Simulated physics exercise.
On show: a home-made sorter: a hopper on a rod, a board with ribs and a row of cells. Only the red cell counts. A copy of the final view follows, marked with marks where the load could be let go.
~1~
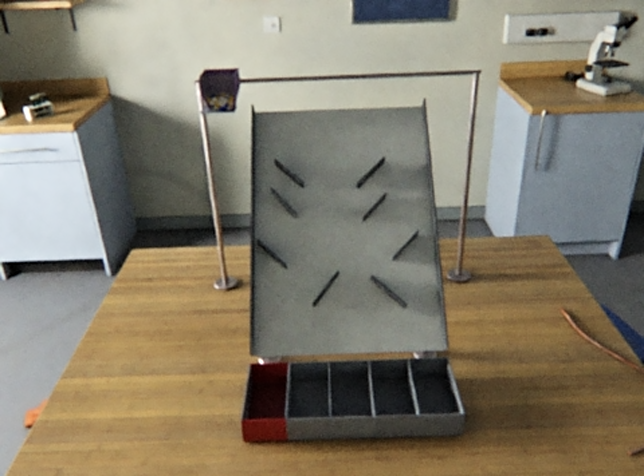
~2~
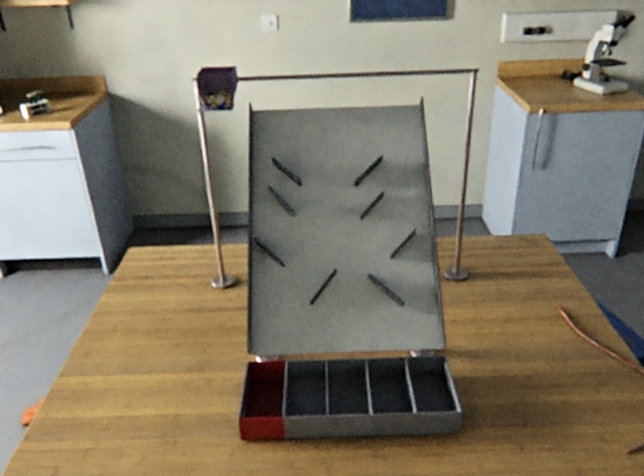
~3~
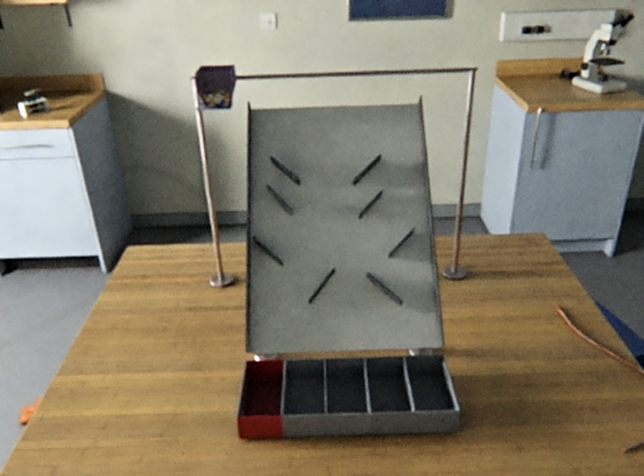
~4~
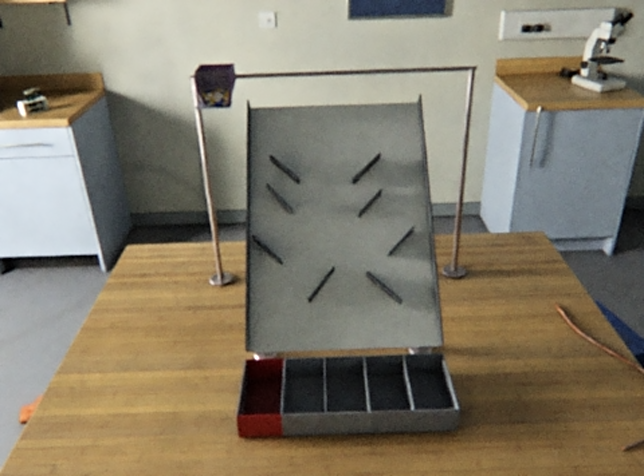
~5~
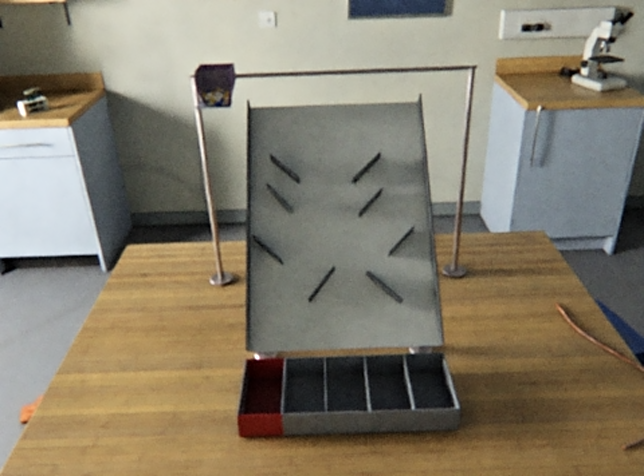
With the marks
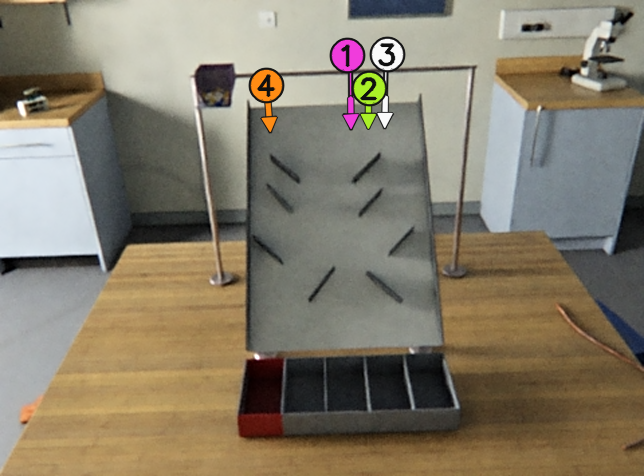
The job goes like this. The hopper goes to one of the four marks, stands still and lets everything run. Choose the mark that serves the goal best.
1.
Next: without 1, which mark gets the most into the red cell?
It is 2.
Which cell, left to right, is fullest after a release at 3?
It is the fifth one.
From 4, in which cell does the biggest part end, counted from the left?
It is the second one.
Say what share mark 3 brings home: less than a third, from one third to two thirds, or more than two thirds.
Mark 3 gives less than a third.
On the marked copy, mark 1 meets the board at (350, 123); mark 2 meets the board at (368, 123); mark 3 meets the board at (384, 122); mark 4 meets the board at (269, 126).
With 1, about two thirds in the red cell, about a third in other cells, a stray few outside the box.
With 2, about half in the red cell, about half in other cells.
With 3, a small part in the red cell, most in other cells, a stray few held on the board.
With 4, about a quarter in the red cell, about two thirds in other cells, a small part held on the board.
